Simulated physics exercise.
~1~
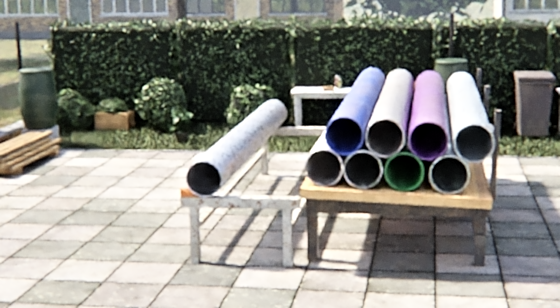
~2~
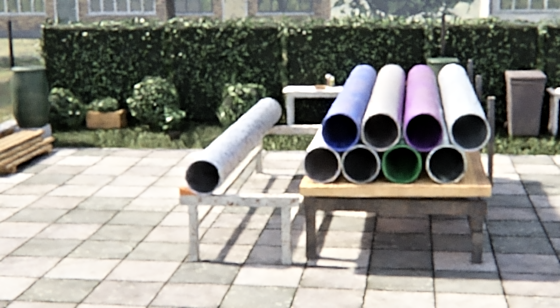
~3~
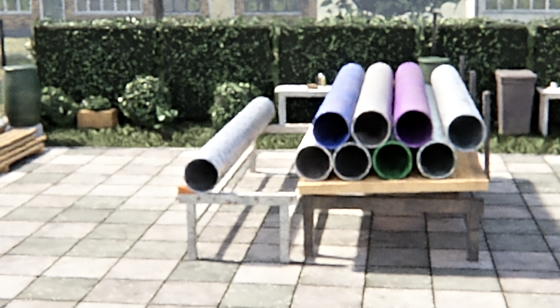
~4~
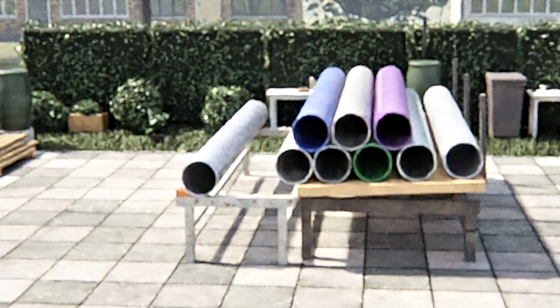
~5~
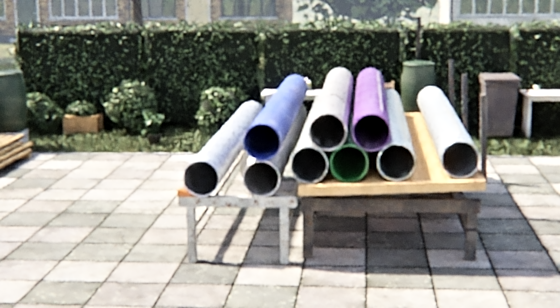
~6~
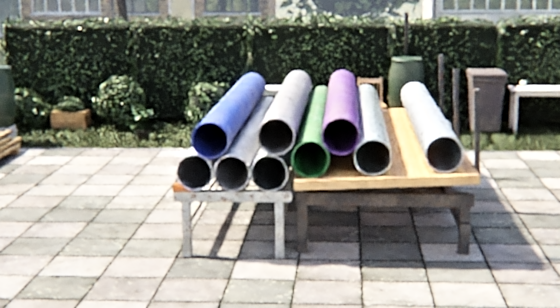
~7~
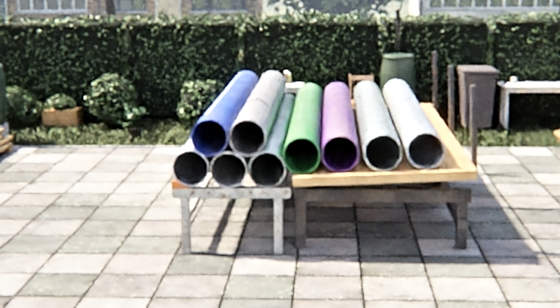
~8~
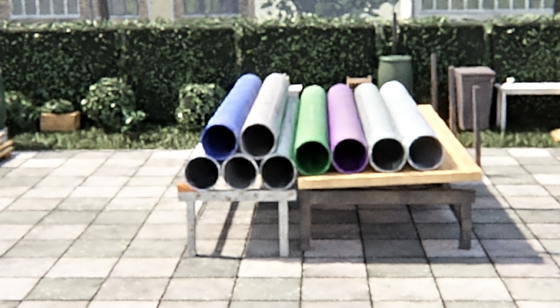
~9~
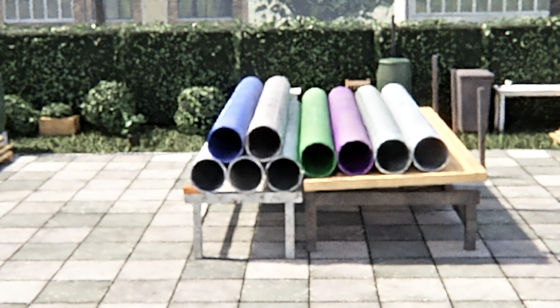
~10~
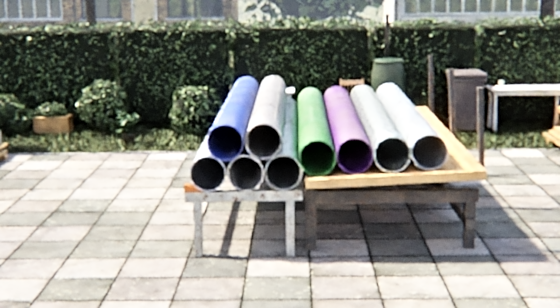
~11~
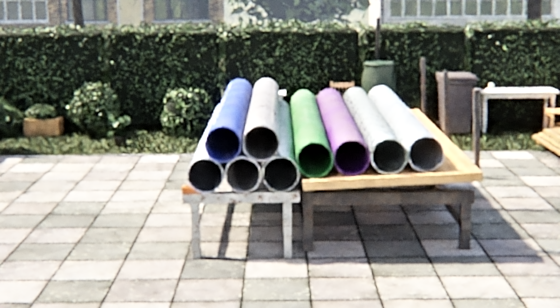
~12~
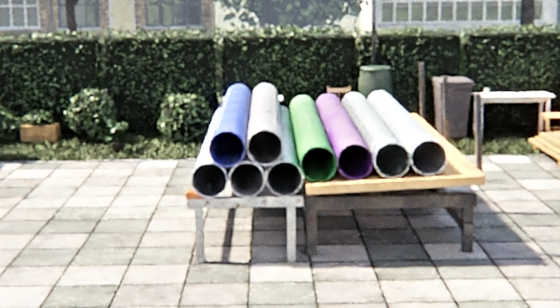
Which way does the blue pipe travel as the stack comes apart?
The blue pipe moves to the left, going from the stack on the wooden deck over to the rack.
